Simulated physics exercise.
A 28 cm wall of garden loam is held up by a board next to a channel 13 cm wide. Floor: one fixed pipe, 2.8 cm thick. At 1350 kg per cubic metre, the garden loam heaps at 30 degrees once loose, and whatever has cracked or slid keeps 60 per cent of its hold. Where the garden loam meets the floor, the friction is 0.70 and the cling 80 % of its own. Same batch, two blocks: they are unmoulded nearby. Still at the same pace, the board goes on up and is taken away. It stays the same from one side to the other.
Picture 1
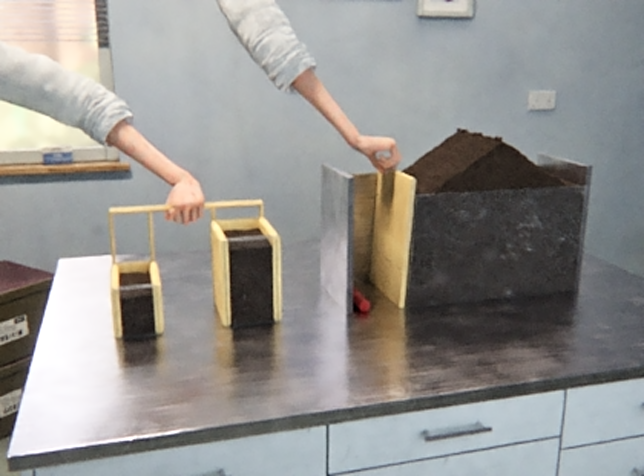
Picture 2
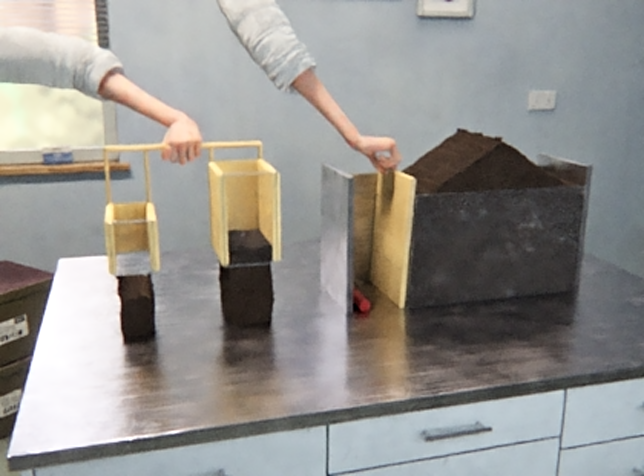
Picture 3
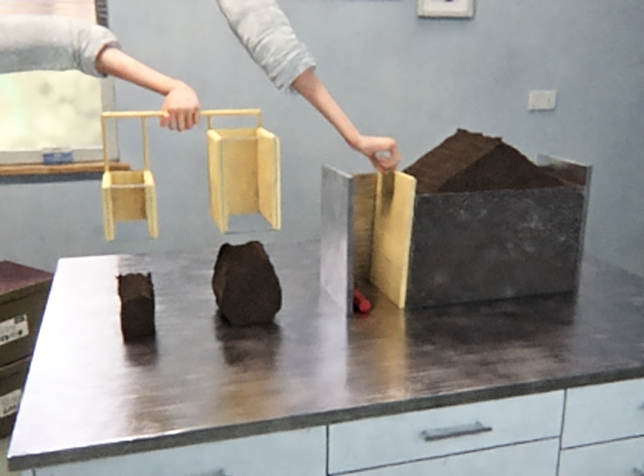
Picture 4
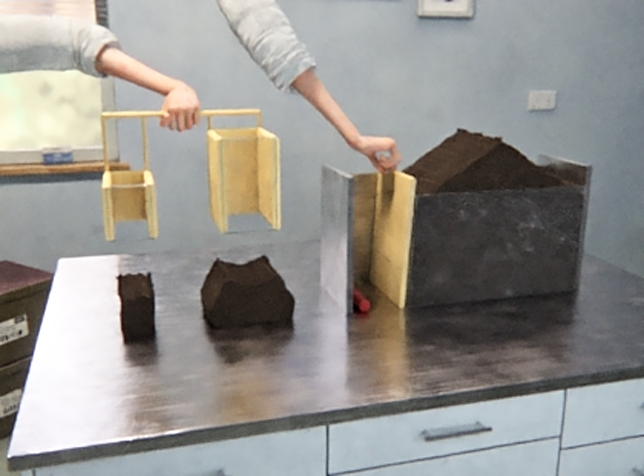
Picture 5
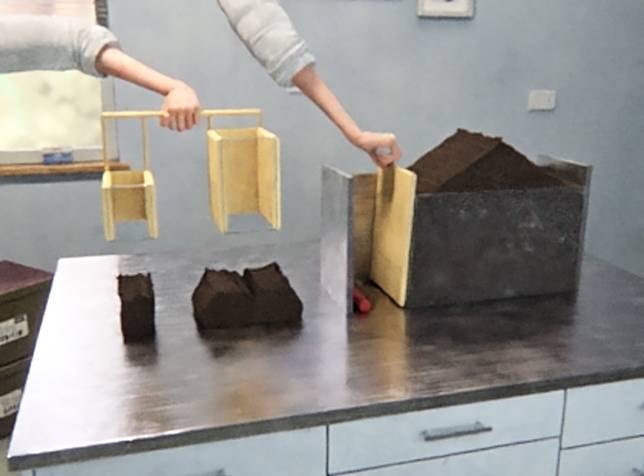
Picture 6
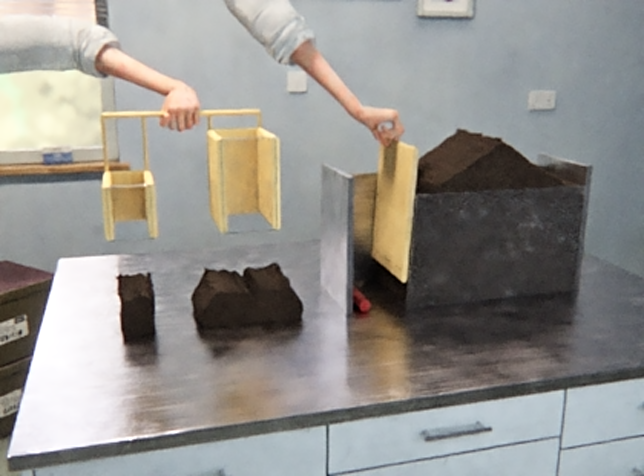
On a dark countertop, one hand lifted a pair of moulds off two dark, soil-like blocks; the small one kept its shape while the larger slumped and split, then another hand began raising a board.
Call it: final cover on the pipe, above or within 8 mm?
Final cover is above 8 mm.
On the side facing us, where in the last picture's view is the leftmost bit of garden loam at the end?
Close to pixel (355, 284).
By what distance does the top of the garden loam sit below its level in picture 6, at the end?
By my estimate, near 7.5 cm.
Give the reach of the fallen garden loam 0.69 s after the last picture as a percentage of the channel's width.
Reach: Around 90 in a hundred of the width.
Then, 0.21 s after the last picture, the face still stands and nothing lies on the pipe.
Then, 0.45 s after the last picture, the fallen stuff reaches 16 % of the way across and nothing lies on the pipe.
Then, 0.69 s after the last picture, the fallen stuff reaches 89 % of the way across and 9.6 cm lies on the pipe.
Then, 0.93 s after the last picture, the fallen stuff reaches 97 % of the way across and 12 cm lies on the pipe.
Then, 1.16 s after the last picture, at the end, the fallen stuff reaches 97 % of the way across and 12 cm lies on the pipe.
